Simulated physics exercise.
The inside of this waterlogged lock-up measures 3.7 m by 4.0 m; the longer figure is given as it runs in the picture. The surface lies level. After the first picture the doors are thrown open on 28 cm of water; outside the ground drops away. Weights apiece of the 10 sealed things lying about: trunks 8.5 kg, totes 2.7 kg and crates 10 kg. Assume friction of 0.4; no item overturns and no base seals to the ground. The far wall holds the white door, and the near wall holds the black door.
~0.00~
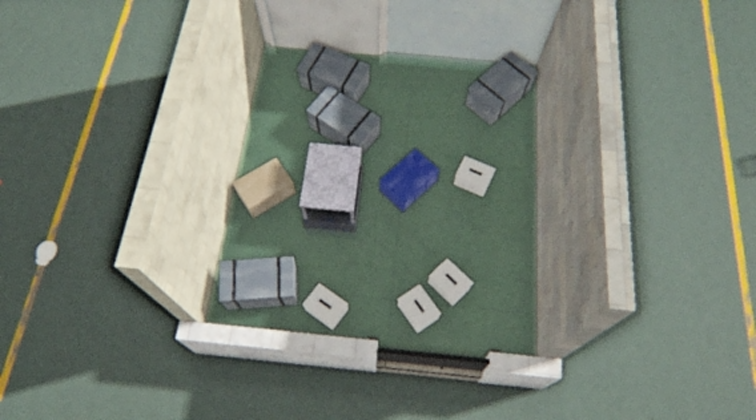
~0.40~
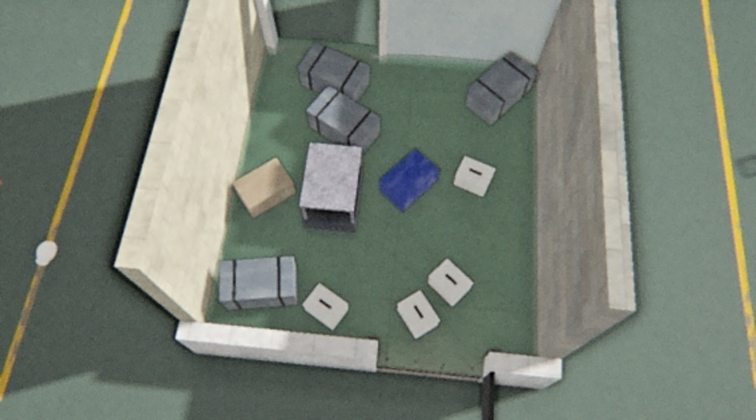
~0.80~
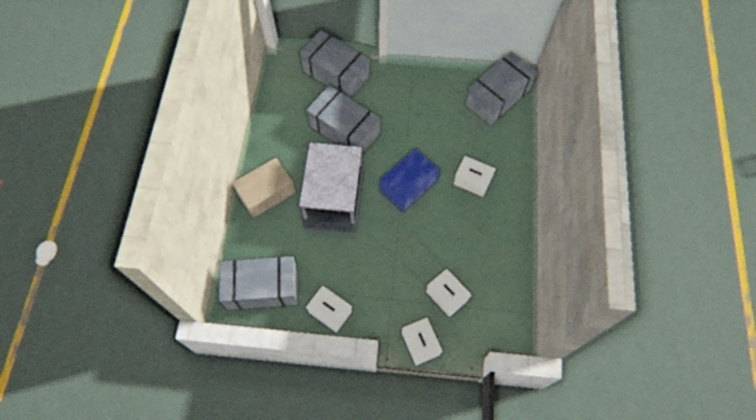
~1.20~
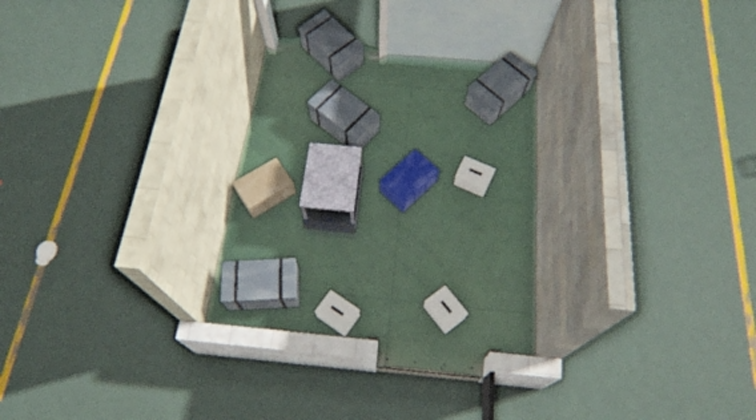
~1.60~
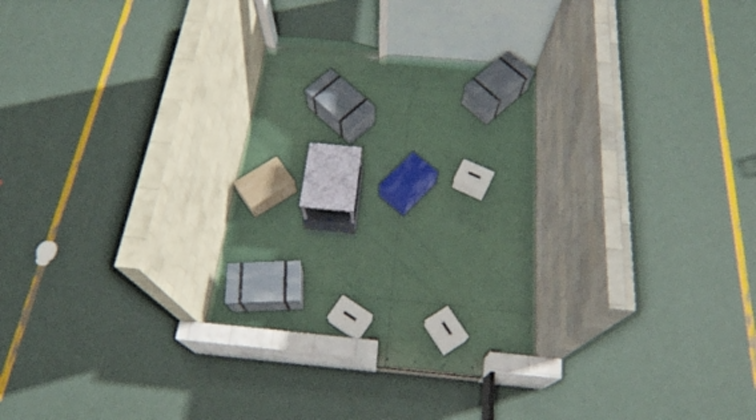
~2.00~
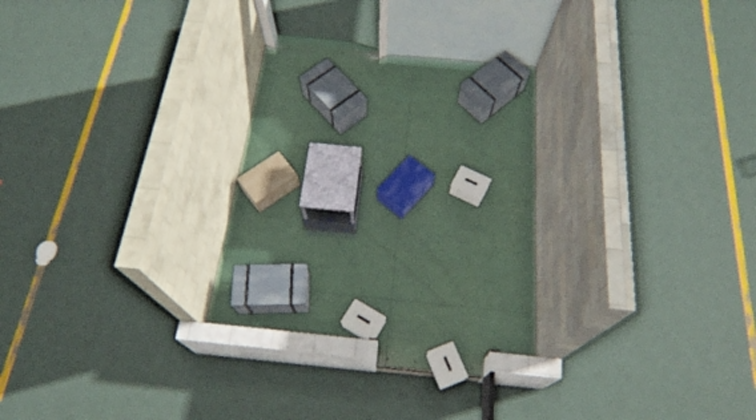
Doors at both ends of the flooded lock-up opened, and a pale tote drifted out the near side, then a grey strapped crate left through the far doorway while others crept towards the openings.
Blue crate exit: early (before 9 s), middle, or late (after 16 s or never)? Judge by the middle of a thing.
Late.
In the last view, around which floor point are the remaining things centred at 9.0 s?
Near (379, 170).
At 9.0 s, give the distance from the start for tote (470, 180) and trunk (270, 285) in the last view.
The first is off by 60 cm, the second by 100 cm.
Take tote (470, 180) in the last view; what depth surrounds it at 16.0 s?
Roughly 6 cm.
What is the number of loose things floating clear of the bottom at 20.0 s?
The count is 2.
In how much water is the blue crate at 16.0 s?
Near 6 cm deep.
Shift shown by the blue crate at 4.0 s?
By then it has shifted roughly 10 cm.
After 4.0 s the blue crate is near (397, 179), 0.1 m from its start, afloat; 5 of 10 are out; 5 afloat.
After 9.0 s the blue crate is near (383, 168), 0.4 m from its start, afloat; 5 of 10 are out; 5 afloat.
After 16.0 s the blue crate is near (371, 139), 0.8 m from its start, afloat; 8 of 10 are out; 2 afloat.
After 20.0 s the blue crate is near (352, 118), 1.2 m from its start, afloat; 8 of 10 are out; 2 afloat.
